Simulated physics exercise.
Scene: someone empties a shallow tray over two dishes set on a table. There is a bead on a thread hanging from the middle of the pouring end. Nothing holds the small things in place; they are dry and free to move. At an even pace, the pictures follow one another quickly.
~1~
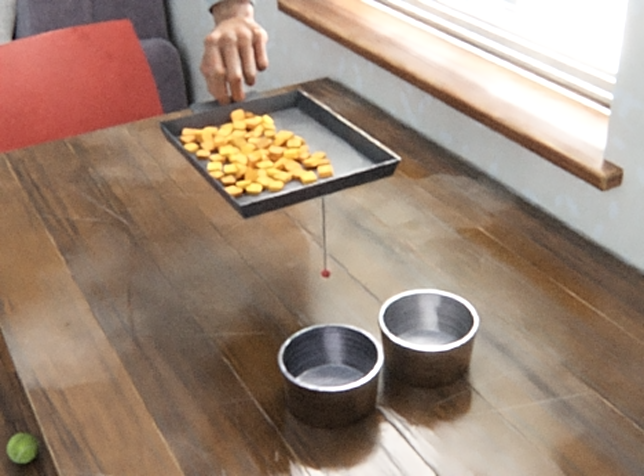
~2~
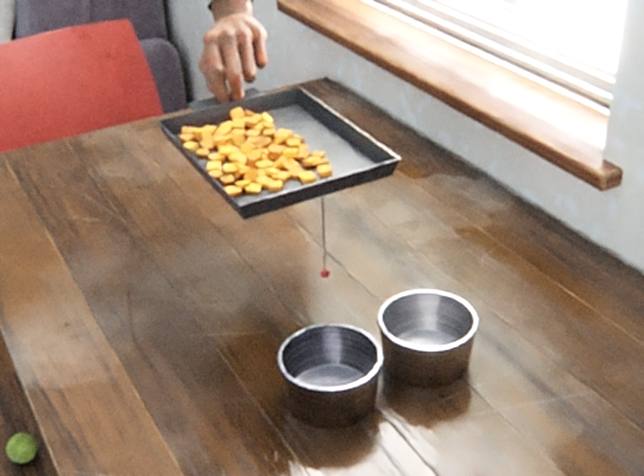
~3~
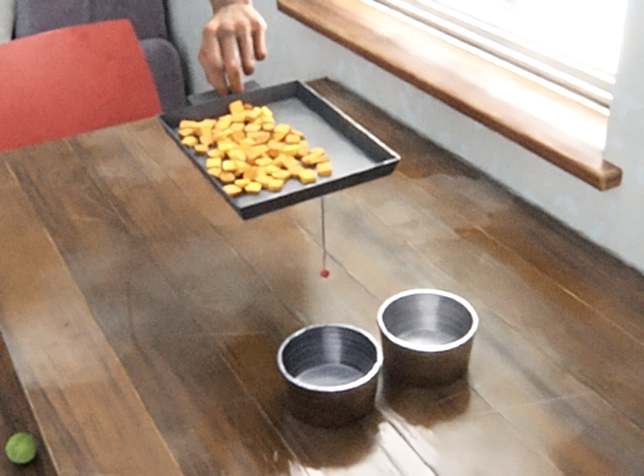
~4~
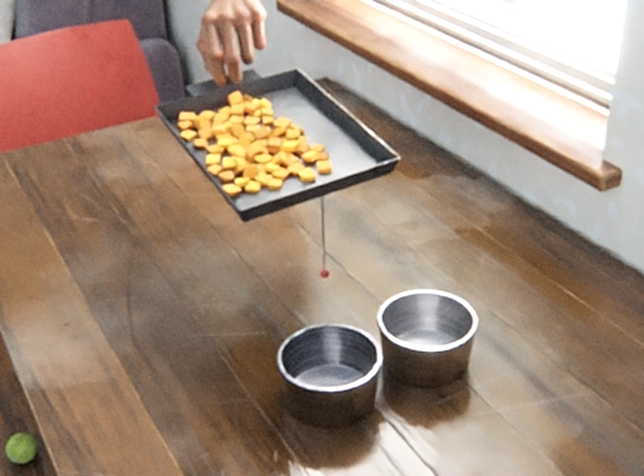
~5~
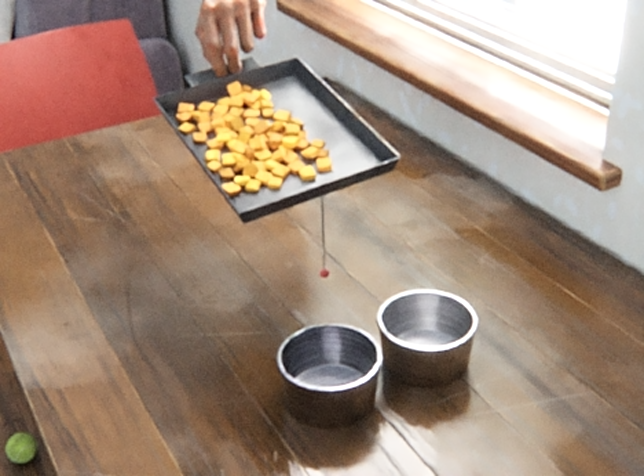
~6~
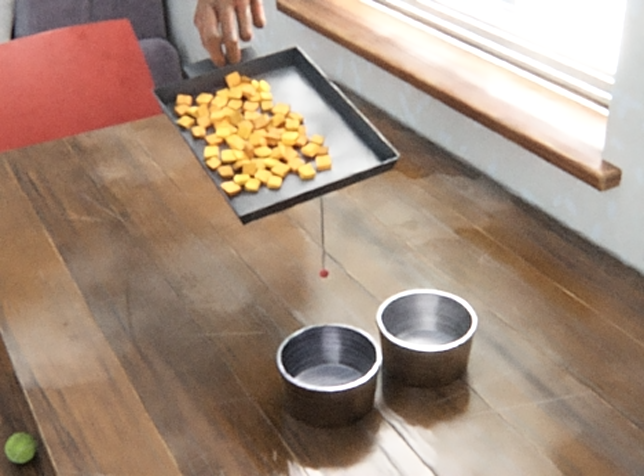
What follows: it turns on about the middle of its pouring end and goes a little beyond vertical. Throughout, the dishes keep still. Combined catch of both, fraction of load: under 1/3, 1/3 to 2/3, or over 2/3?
Under 1/3.
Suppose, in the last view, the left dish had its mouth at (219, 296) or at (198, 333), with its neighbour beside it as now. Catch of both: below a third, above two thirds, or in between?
Try 1 - under a third; try 2 - between a third and two thirds.
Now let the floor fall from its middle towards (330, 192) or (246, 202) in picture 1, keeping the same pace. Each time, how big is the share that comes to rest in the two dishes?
First heading roughly 20 %, second roughly 0 %.
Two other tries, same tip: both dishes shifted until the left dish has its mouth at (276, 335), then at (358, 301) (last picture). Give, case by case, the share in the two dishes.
Around 80 and then 10 per cent.
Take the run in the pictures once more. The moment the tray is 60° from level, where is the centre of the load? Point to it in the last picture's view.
In the last view, the load is centred close to (267, 179).
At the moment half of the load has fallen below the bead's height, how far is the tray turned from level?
Somewhere near 95°.
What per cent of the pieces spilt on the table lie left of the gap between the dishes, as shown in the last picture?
Estimate: About 100 in every hundred.
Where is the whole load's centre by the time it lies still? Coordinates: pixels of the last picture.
Last view, resting centre - approx. (273, 366).
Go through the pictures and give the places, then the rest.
Corners of the pouring end (243, 201) and (392, 158), level; middle of the load (247, 153), small crackers; left dish (356, 401); right dish (456, 361); bead on its thread (326, 273), in the first picture.
Corners of the pouring end (243, 201) and (392, 158), level; middle of the load (247, 151), in the second picture.
Corners of the pouring end (243, 202) and (392, 157), tipped barely, lowest at the left corner; middle of the load (246, 148), in the third picture.
Corners of the pouring end (243, 205) and (392, 157), tipped a little, lowest at the left corner; middle of the load (246, 143), in the fourth picture.
Corners of the pouring end (243, 207) and (392, 155), tipped a little, lowest at the left corner; middle of the load (245, 138), in the fifth picture.
Corners of the pouring end (243, 209) and (392, 155), tipped a little, lowest at the left corner; middle of the load (244, 133); left dish (354, 401); right dish (454, 361), in the sixth picture.
Just after the last frame, tray tipped steeply; every one on the tray.
A moment on, tray tipped right over; about a tenth on the tray; just a few in the left dish; roughly two thirds outside both; roughly a quarter in the air.
Further on, tray tipped past a quarter turn; just a few in the left dish; almost all outside both.
When it is over, tray tipped past a quarter turn; just a few in the left dish; not one in the right dish; almost all outside both.
